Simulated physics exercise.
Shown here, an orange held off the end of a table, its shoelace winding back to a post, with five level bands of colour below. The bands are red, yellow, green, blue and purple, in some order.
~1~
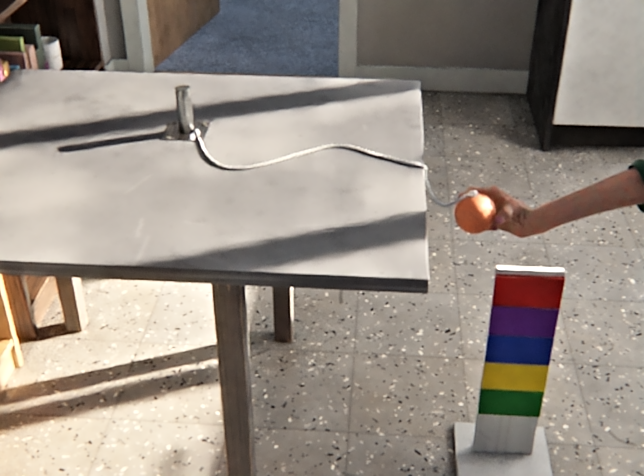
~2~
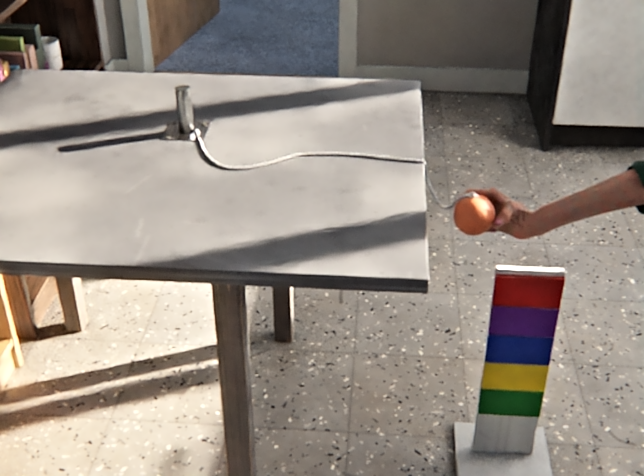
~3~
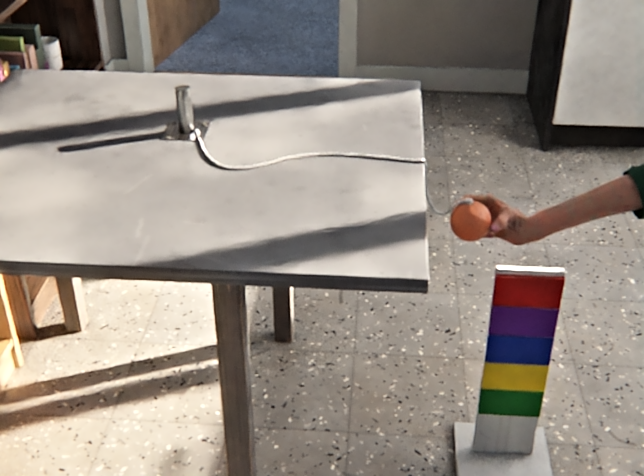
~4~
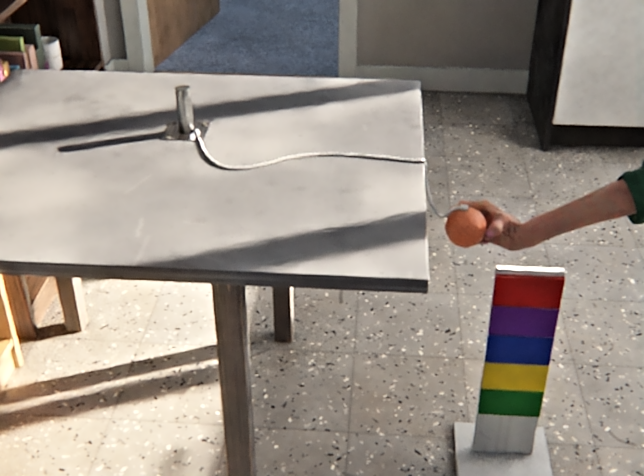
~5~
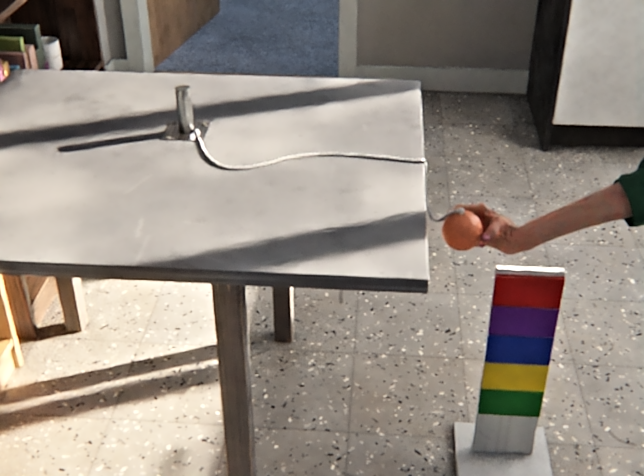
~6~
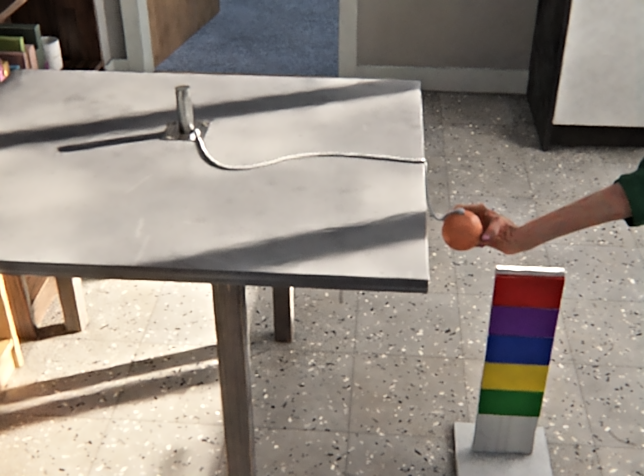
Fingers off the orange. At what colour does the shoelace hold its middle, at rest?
Its centre hangs level with the purple band.
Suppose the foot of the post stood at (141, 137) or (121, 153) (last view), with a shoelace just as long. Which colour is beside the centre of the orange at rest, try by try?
One after the other, red; red.
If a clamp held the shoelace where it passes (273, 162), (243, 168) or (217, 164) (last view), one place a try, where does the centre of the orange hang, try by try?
About (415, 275), (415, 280) and (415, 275).
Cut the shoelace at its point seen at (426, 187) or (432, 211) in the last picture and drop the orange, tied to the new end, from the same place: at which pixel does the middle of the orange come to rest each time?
Near (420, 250) and (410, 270).
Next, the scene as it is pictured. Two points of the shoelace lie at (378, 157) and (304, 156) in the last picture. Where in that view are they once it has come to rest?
They go to (425, 170) and to (356, 153).
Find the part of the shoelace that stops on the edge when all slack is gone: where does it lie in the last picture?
It lies at about (372, 157).
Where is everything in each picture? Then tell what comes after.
In the first picture, orange (475, 213); red (528, 293); purple (524, 323); blue (519, 351); yellow (515, 378); green (511, 404).
In the second picture, orange (474, 215); shoelace through (202, 146) (239, 168) (303, 155) (377, 157) (429, 184).
In the third picture, orange (470, 221).
In the fourth picture, orange (466, 227); shoelace through (202, 146) (239, 168) (304, 156) (378, 157) (426, 186).
In the fifth picture, orange (462, 230).
In the sixth picture, orange (462, 231); shoelace through (202, 146) (239, 168) (304, 156) (378, 157) (426, 186).
A little later, orange near (418, 299); level with purple.
Next, orange near (412, 293); level with purple.
When it is over, orange near (419, 303); level with purple. Its middle rests at the purple band.
